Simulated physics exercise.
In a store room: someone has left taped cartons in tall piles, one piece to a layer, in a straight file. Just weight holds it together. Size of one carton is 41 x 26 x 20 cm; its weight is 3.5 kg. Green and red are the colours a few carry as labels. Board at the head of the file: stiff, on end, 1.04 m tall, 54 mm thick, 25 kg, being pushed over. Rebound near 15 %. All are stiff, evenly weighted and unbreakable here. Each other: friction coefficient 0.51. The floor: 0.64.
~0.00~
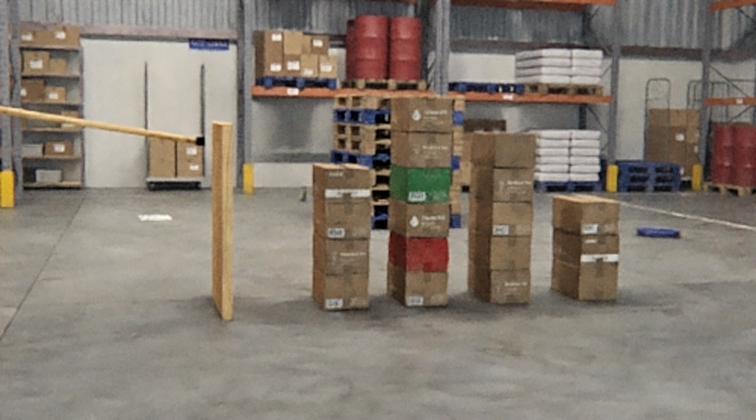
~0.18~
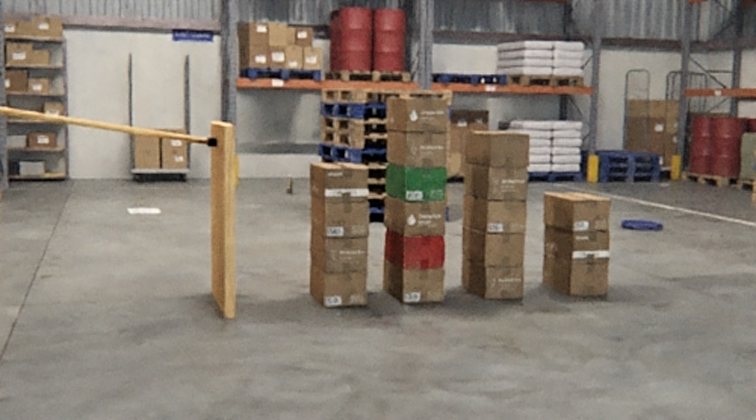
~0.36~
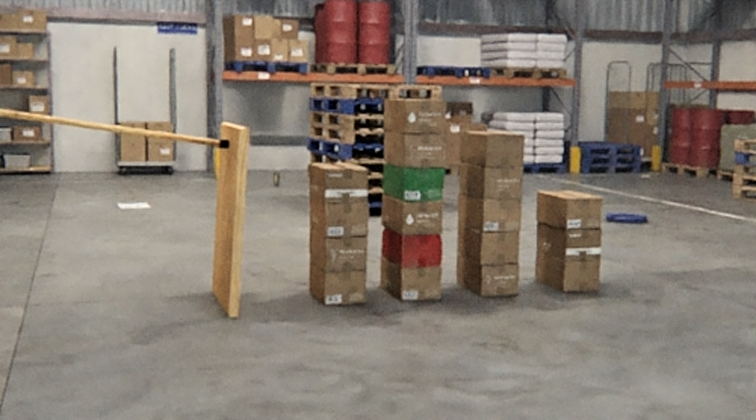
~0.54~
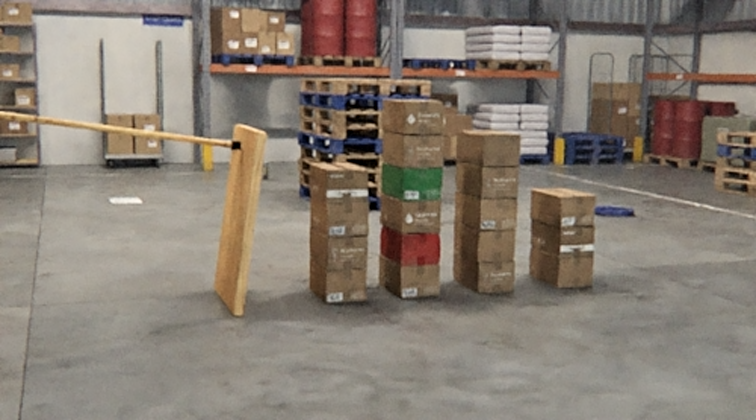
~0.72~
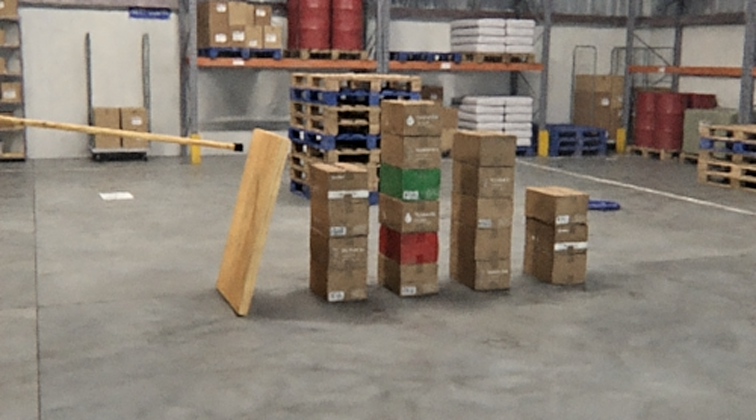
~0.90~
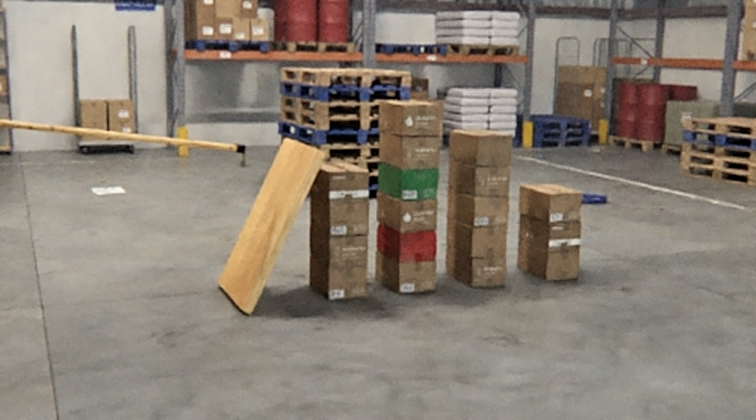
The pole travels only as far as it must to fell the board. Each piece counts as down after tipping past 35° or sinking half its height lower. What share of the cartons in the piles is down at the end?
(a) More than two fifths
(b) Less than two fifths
More than two fifths.
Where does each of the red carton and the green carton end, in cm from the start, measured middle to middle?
Red 30 cm, green 80 cm.
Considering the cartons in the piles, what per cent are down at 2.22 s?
35 per cent.
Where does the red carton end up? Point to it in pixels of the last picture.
Its middle finishes near pixel (449, 249) of the last picture.
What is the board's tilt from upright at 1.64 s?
Roughly 55° off upright.
After 1.64 s, board 53° from upright; none of the 18 cartons down, 10 disturbed; green carton 12° from how it stood; red carton 12° from how it stood.
After 2.22 s, board 65° from upright; 6 of the 18 cartons down; red carton 36° from how it stood; green carton 36° from how it stood, 11 cm lower.
After 2.80 s, board 67° from upright; 15 of the 18 cartons down; red carton 47° from how it stood, 8 cm lower; green carton 47° from how it stood, 31 cm lower.
In the end (3.8 s), board 67° from upright; 15 of the 18 cartons down; green carton 47° from how it stood, 31 cm lower; red carton 47° from how it stood, 8 cm lower. That is 83 per cent. From the last view, middles, green carton near (501, 220), red carton near (449, 249).
